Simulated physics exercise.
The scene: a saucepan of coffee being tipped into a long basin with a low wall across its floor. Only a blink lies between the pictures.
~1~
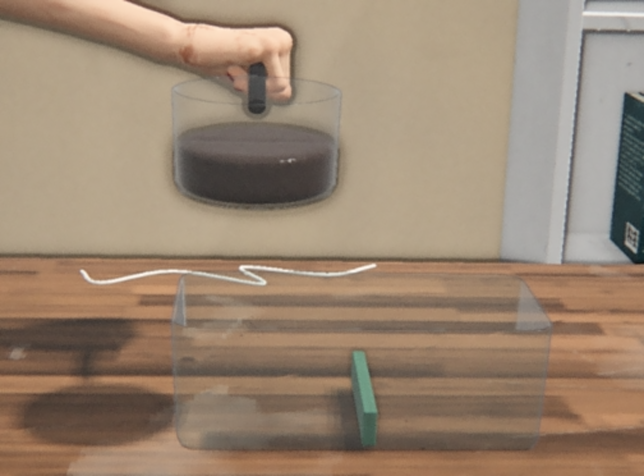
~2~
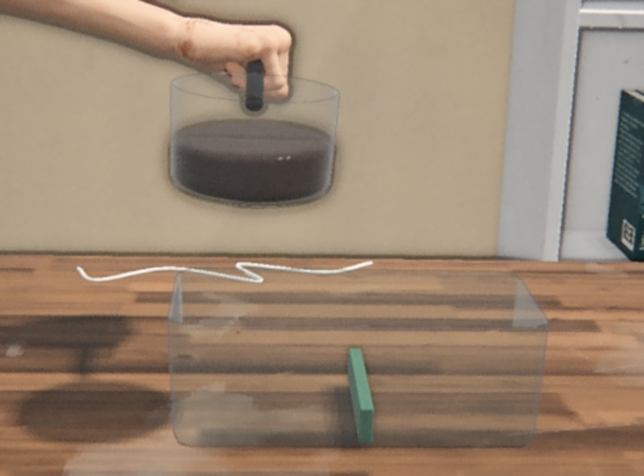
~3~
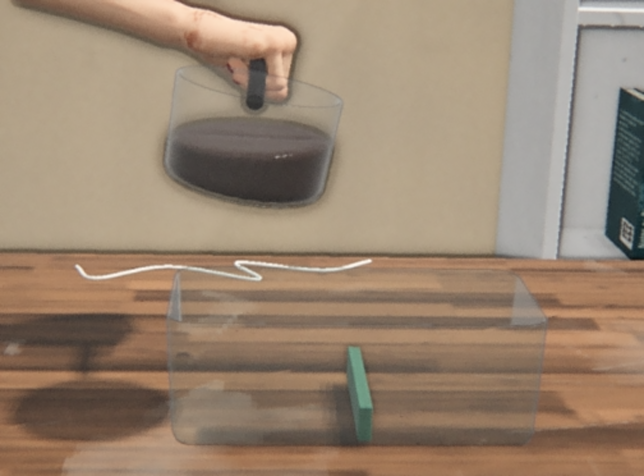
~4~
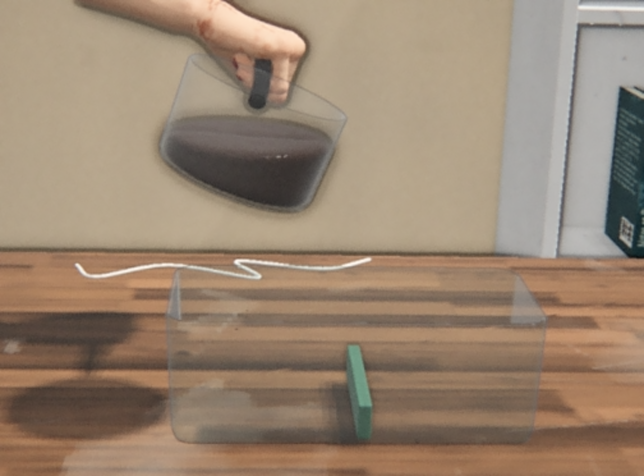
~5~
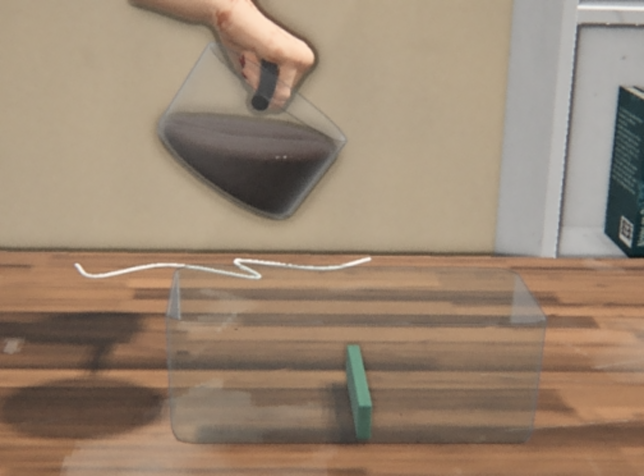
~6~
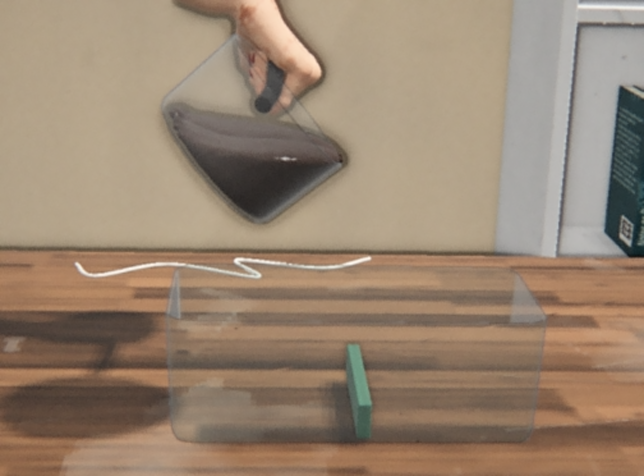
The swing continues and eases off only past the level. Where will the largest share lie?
The right-hand section gets the most.
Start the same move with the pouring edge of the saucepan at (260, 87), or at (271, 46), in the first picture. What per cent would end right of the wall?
Roughly 10 per cent, and 10 per cent.
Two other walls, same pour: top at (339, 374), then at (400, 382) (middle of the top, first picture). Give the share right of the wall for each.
Near 90 % and 15 %.
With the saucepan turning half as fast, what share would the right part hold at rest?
Roughly 75 in a hundred.
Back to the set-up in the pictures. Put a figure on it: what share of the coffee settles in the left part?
Near 35 %.
A moment on, the tilt is 104° and 31 per cent is still to pour, 2 is left of the wall and 27 right of it.
Next, the tilt is 108° and 8 per cent is still to pour, 25 is left of the wall and 57 right of it.
Then the tilt is 108° and 1 per cent is still to pour, 34 is left of the wall and 62 right of it.
Later the tilt is 108° and 0 per cent is still to pour, 35 is left of the wall and 64 right of it.
In the end 35 per cent lies left of the wall, 64 right of it and 1 outside.
